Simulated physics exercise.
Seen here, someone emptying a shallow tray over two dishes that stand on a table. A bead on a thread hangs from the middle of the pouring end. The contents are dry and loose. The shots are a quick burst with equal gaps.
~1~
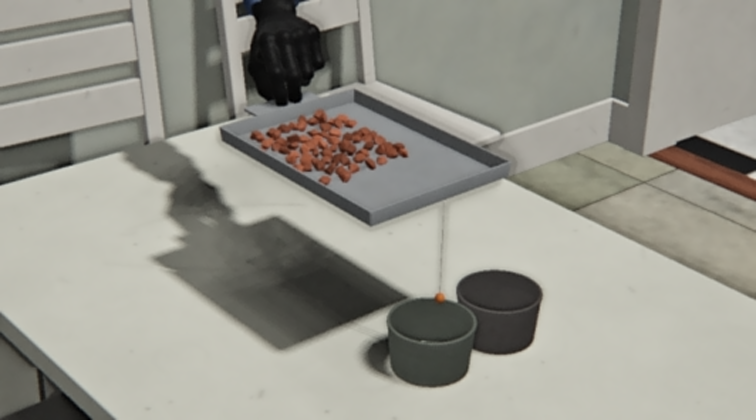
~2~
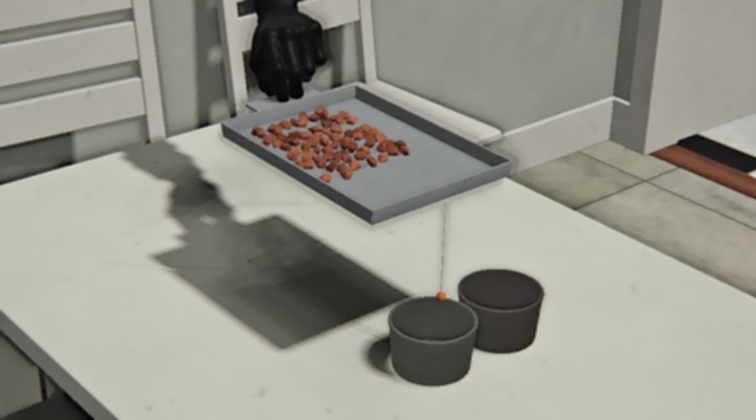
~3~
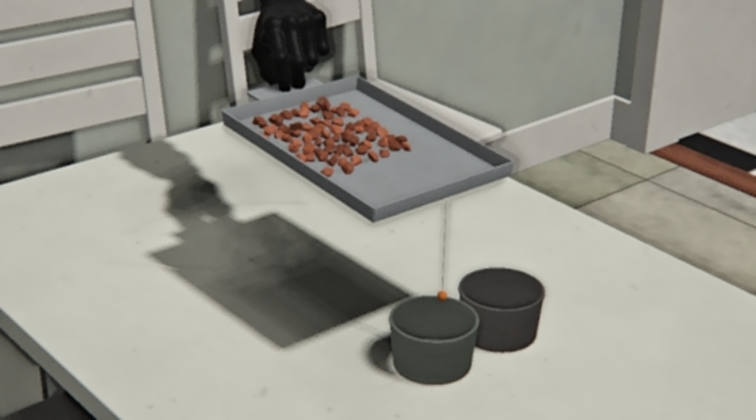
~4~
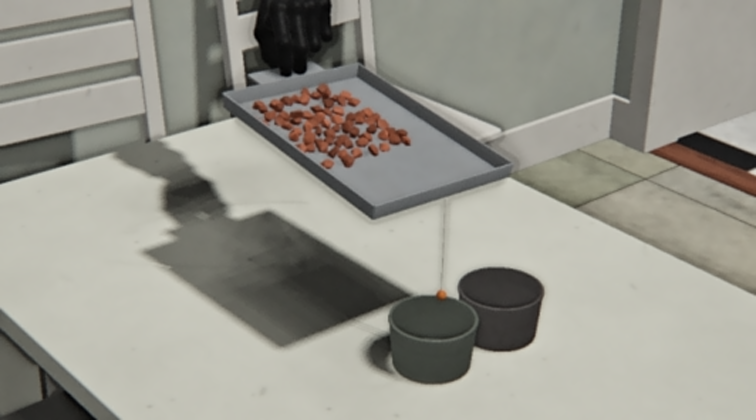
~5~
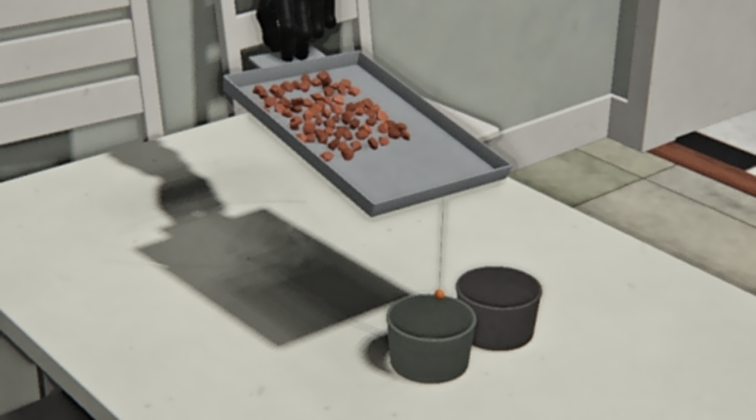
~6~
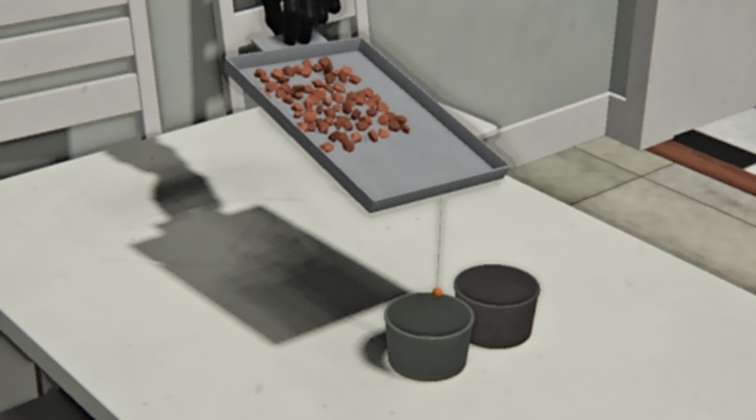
A black-gloved hand gradually tilts a gray tray of reddish bits above two dark dishes.
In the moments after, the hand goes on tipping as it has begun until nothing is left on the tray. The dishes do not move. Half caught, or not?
Caught overall: Over half.
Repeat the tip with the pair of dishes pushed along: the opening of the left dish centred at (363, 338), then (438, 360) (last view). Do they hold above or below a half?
In turn: Below a half; under half.
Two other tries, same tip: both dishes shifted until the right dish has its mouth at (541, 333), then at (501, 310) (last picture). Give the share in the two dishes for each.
The first gives 10 %, the second 60 %.
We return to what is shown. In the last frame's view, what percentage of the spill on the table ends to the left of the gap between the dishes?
Close to 0 per cent.
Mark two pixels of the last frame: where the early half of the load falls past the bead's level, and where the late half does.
The first part at (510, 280); the rest at (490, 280).
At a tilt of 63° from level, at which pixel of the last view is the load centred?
Close to (472, 172).
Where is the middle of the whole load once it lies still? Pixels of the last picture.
Roughly at (502, 330).
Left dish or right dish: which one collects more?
That is the dish on the right.
Soon, tray tipped steeply; most on the tray; about a quarter in the air.
A while on, tray tipped past a quarter turn; about a third on the tray; a stray few in the left dish; about a third in the right dish; about a quarter outside both; a small part in the air.
Towards the end, tray tipped past a quarter turn; a small part in the left dish; about two thirds in the right dish; about a third outside both.
Finally, tray tipped past a quarter turn; a small part in the left dish; about two thirds in the right dish; about a third outside both.
